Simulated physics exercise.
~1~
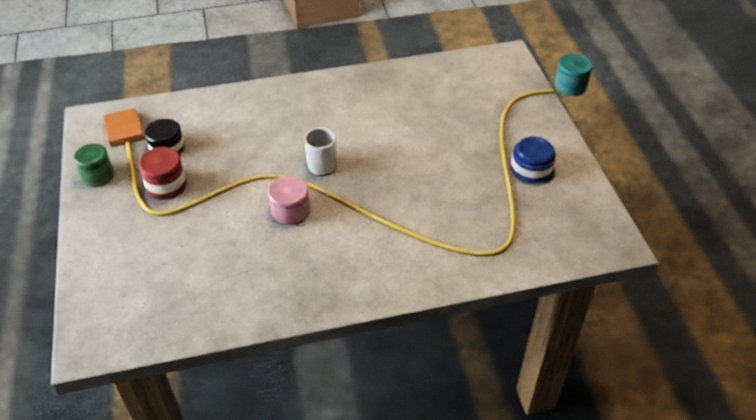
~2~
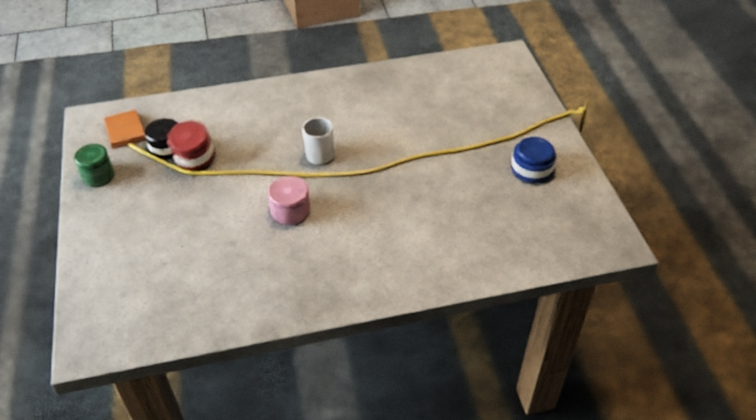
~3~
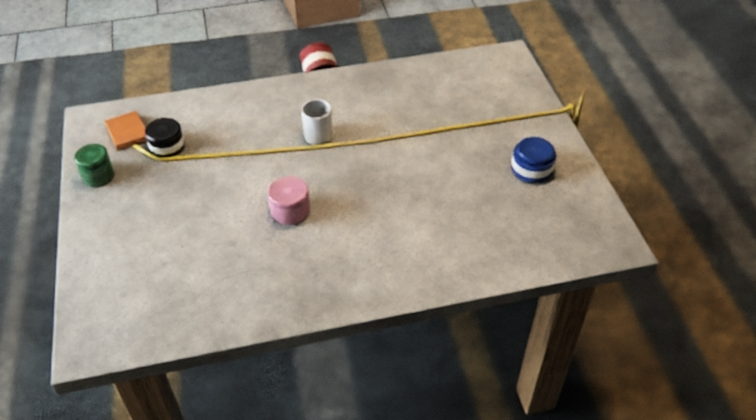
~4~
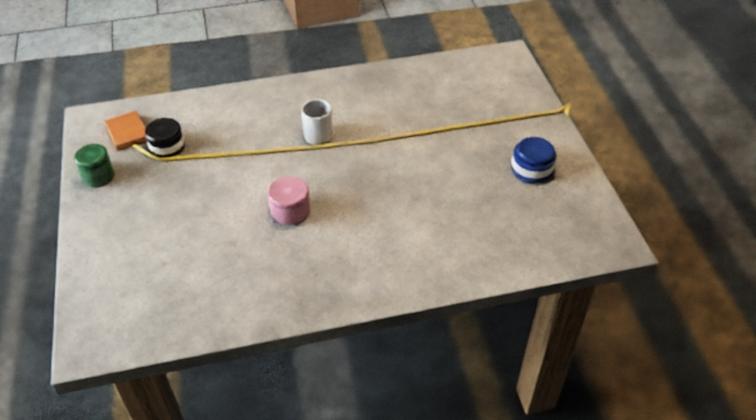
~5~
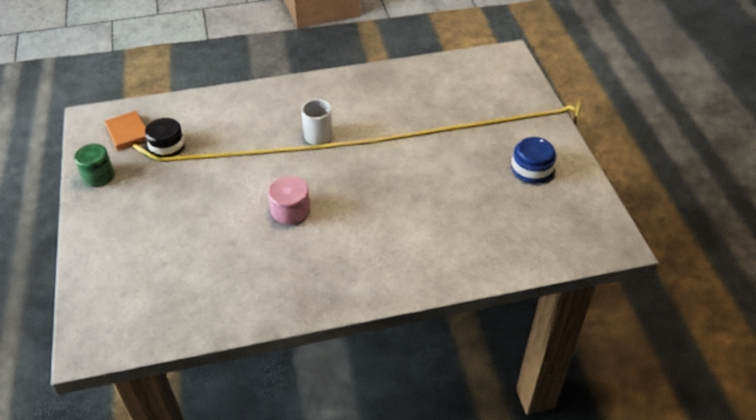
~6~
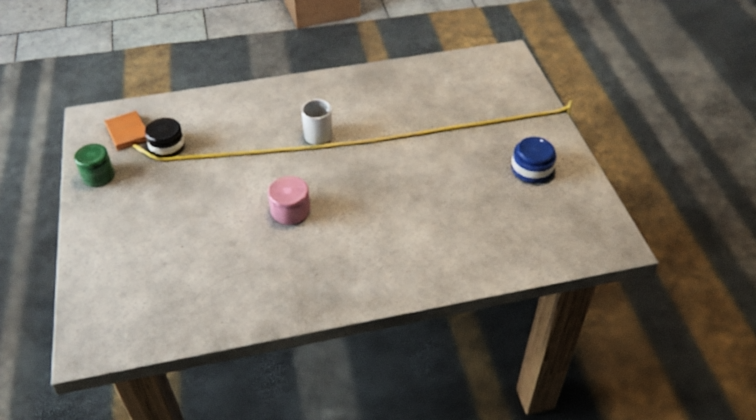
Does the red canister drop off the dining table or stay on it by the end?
The red canister drops off the table, going over the far edge as the cable pulls tight.
